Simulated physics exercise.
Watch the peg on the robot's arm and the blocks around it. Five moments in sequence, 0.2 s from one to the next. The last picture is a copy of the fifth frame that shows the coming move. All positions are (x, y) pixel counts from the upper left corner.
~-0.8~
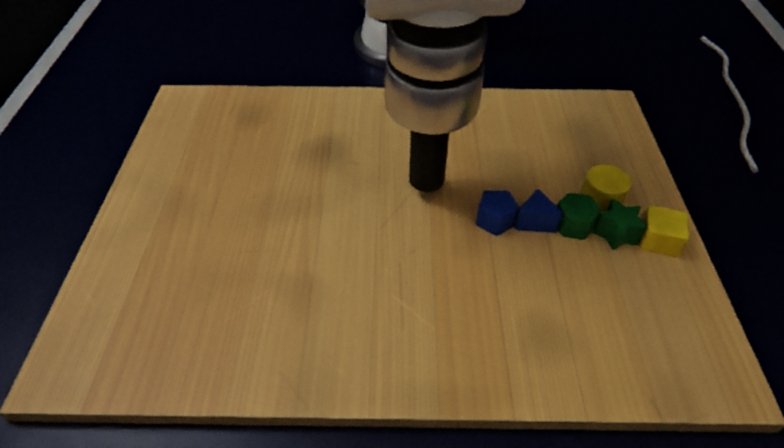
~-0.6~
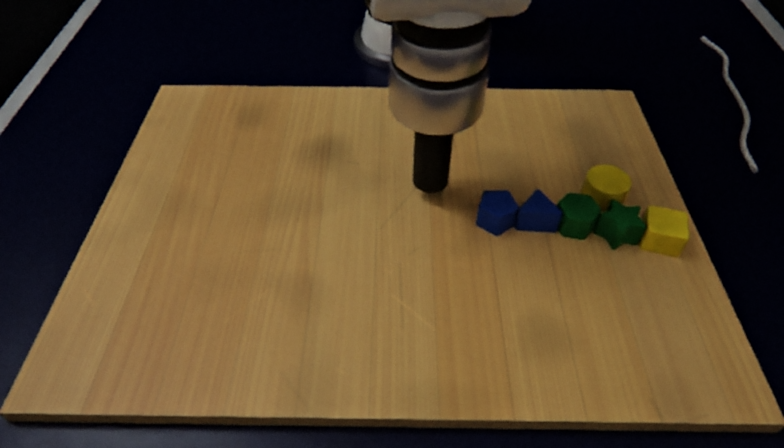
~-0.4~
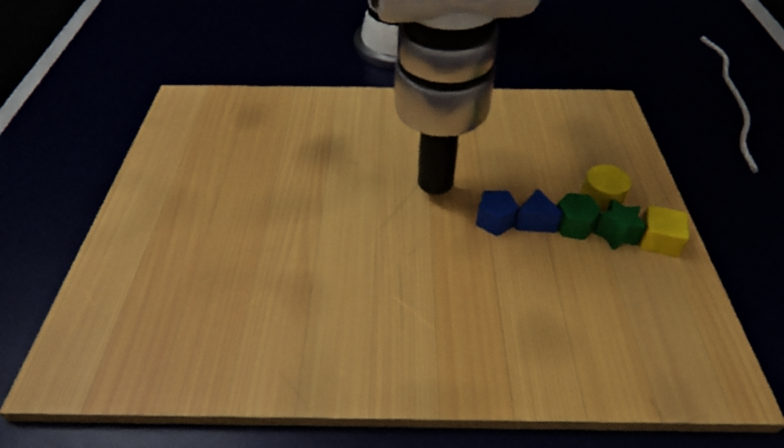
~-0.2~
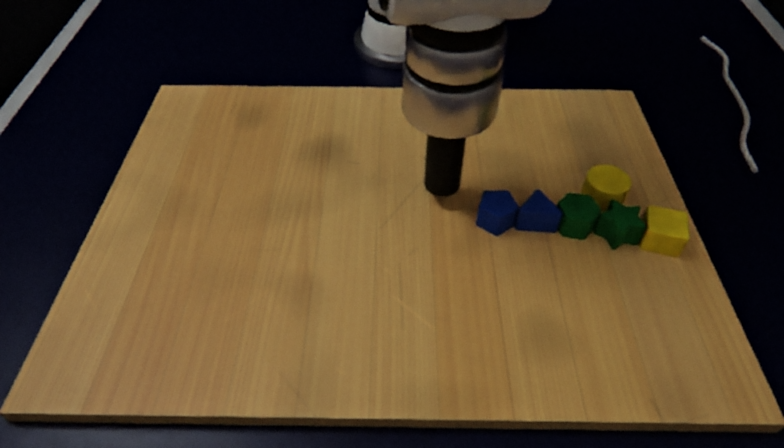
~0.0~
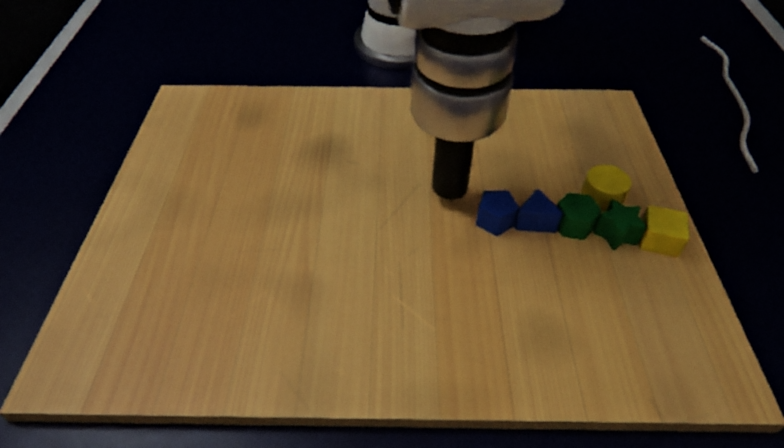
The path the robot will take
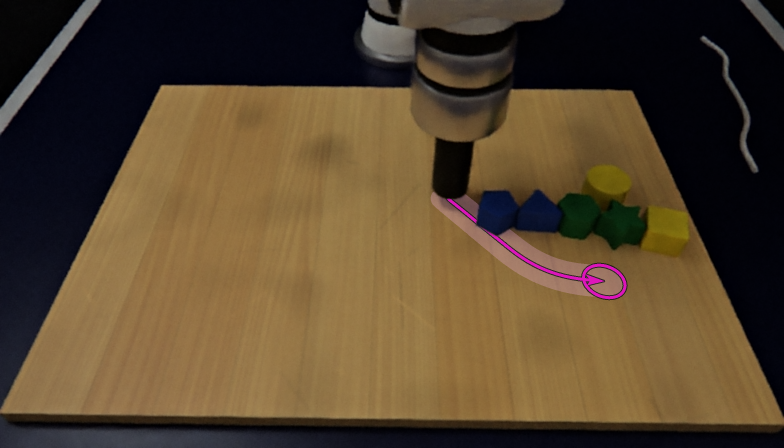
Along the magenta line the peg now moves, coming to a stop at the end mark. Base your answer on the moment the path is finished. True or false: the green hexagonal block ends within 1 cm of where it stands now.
This is false.
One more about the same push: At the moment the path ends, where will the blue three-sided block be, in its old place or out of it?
It shifts position.
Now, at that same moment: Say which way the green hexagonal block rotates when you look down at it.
Against the clock.
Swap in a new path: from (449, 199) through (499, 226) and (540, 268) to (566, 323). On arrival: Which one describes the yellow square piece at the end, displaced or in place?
The result: It stays put.
The line goes from (449, 199) by way of (490, 233) and (539, 267) to (604, 281).
What follows on the original path. One third of the way, peg at (493, 221); blue pentagon at (530, 228); blue three-sided block at (557, 219), turned 55° anticlockwise; green hexagonal block at (589, 204), turned 20° anticlockwise; green star at (632, 214), turned 10° clockwise; yellow square piece at (673, 222).
Two thirds of the way, peg at (543, 256); blue pentagon at (586, 260); blue three-sided block at (585, 230), turned 95° anticlockwise; green hexagonal block at (594, 201), turned 40° anticlockwise; green star at (636, 209), turned 25° clockwise; yellow square piece at (677, 223).
At the end, peg at (610, 270); blue pentagon at (653, 282), turned 25° clockwise; blue three-sided block at (587, 231), turned 105° anticlockwise; green hexagonal block at (594, 201), turned 40° anticlockwise; green star at (636, 209), turned 25° clockwise; yellow square piece at (677, 223).
